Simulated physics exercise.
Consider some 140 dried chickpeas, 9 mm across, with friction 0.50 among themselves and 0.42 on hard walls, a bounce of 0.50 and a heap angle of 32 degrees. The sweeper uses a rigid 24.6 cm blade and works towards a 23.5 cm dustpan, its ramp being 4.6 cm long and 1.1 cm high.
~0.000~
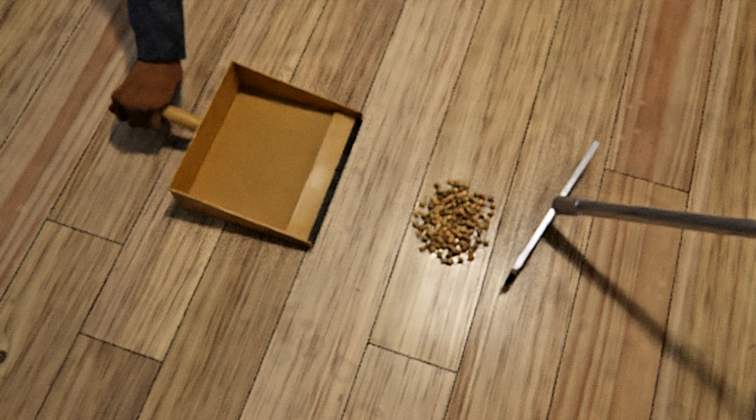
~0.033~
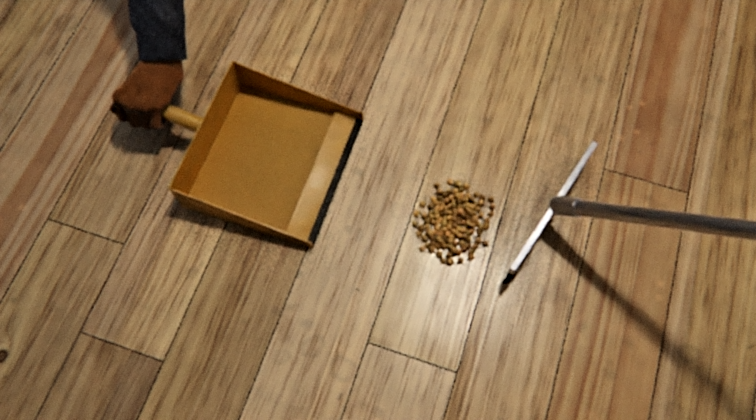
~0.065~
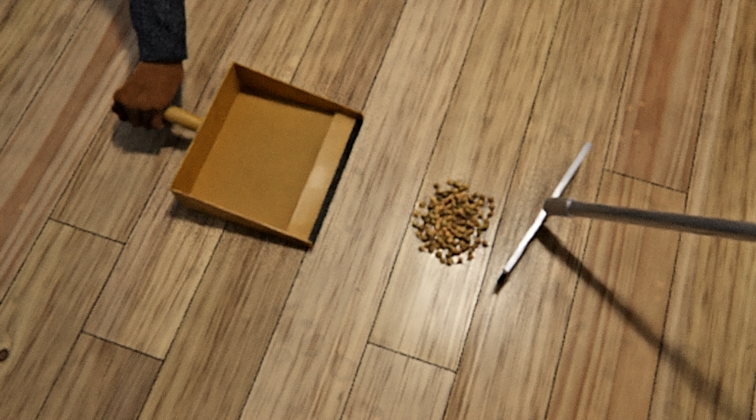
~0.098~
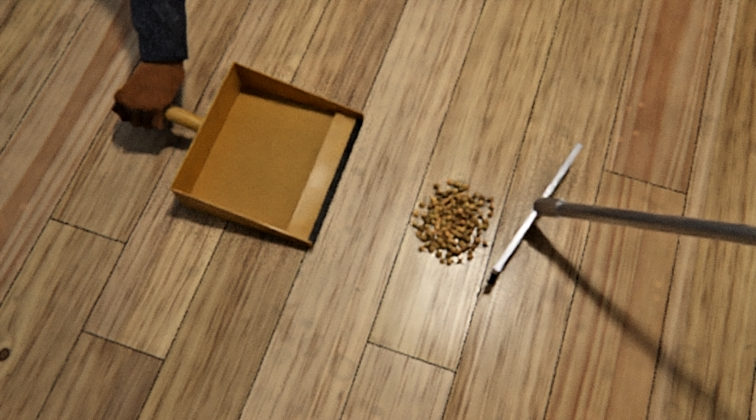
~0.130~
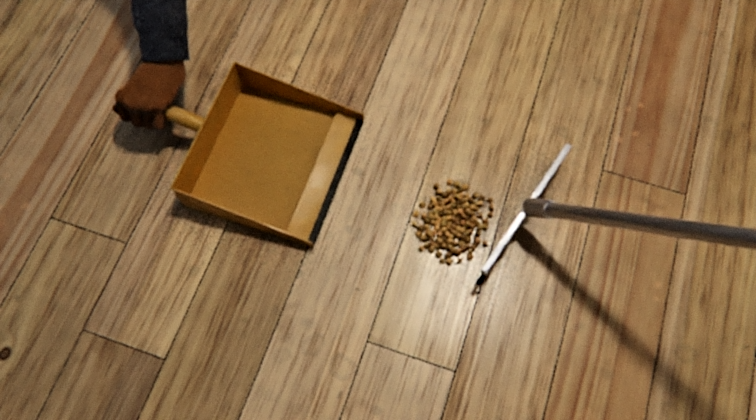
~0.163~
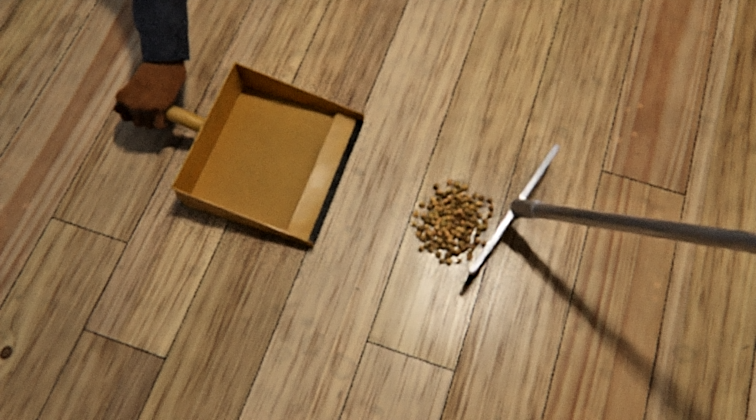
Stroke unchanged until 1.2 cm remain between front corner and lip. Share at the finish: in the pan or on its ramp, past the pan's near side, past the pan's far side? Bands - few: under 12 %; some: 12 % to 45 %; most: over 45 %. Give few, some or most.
Pan: Few, near side: Few, far side: Few.
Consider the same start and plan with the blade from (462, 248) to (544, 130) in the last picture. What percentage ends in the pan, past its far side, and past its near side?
You'd see pan at 30, far at 5 and near at 0.
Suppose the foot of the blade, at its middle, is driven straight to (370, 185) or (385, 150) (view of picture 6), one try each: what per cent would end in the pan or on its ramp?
Roughly 15 per cent for the first try and 30 per cent for the second.
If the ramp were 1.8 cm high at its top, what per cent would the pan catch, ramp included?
Roughly 0 per cent.
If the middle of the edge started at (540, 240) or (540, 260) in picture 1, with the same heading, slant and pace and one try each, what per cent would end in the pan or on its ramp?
Roughly 0 % and 0 %.
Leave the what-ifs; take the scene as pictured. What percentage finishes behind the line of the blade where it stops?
Around 5 per cent.
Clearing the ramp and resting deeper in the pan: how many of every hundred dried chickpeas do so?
It comes to some 0 per cent.
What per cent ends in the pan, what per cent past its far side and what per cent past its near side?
Pan 0, near side 5, far side 0.
After 0.40 s, middle of the blade 16 cm from the lip; 0 % over the lip, far side 0 %, near side 0 %.
Then, at 0.56 s, middle of the blade 9 cm from the lip; 0 % over the lip, far side 0 %, near side 0 %.
Then, at 0.84 s, middle of the blade 5 cm from the lip; 0 % over the lip, far side 0 %, near side 5 %.
By 1.1 s all is still; pan 0 %, near side 5 %, far side 0 %, in front of the lip or behind the blade 95 %.
